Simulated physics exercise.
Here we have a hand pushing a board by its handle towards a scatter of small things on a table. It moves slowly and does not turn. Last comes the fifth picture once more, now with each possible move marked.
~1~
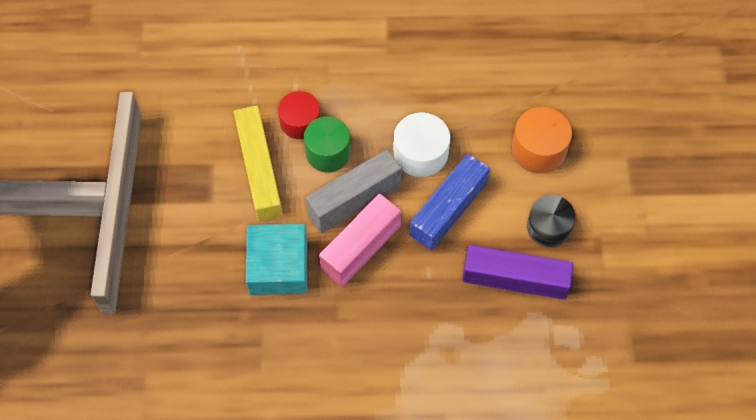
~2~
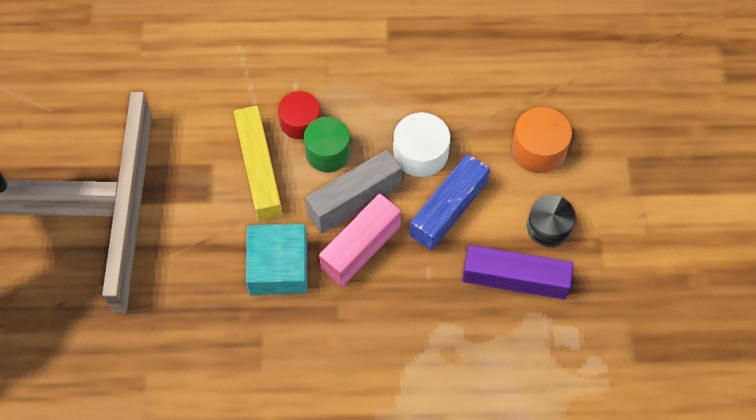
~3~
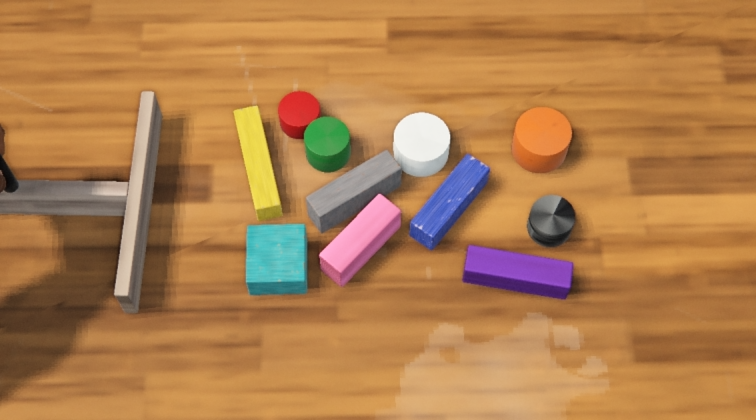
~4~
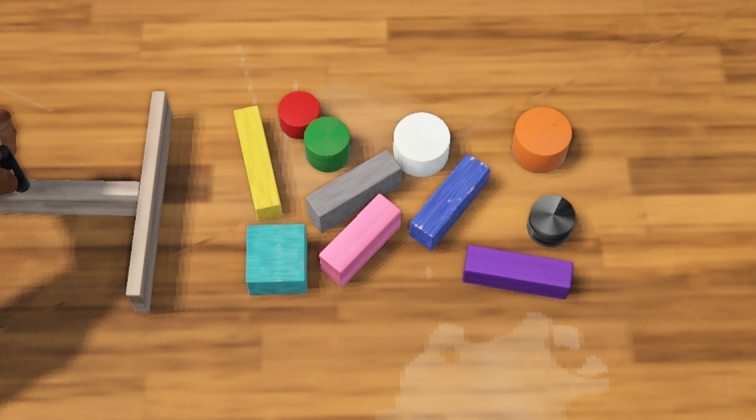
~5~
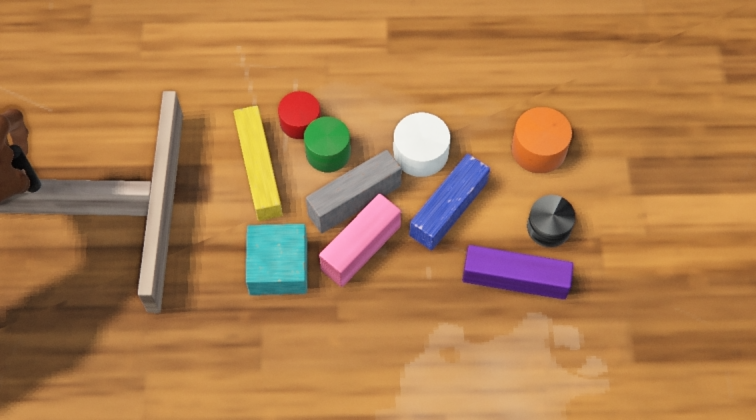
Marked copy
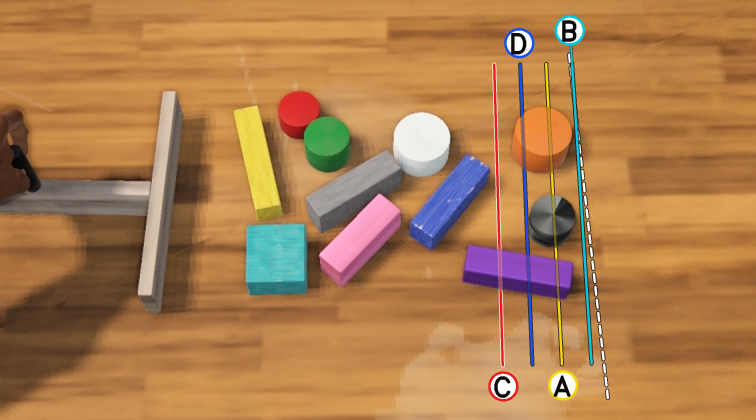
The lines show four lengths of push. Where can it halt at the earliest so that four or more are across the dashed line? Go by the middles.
At least to C.
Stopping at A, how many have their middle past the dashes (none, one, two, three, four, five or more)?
It has five or more across.
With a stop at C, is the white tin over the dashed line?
No.
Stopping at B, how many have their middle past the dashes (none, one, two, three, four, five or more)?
It has five or more across.
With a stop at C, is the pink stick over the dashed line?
No.
On the copy, A at (554, 204); B at (581, 203); C at (498, 205); D at (526, 204); the dashed line at (587, 212).
On C. First, board (279, 186); black tin (551, 221); orange tin (541, 141); none across.
Then, board (401, 184); purple stick (567, 290); black tin (551, 221); none across.
Finally, board (496, 182); black tin (638, 225); purple stick (618, 309); four across.
By contrast, A gets eight across, but is farther than needed; B gets ten across, but is farther than needed; D gets five across, but is farther than needed.
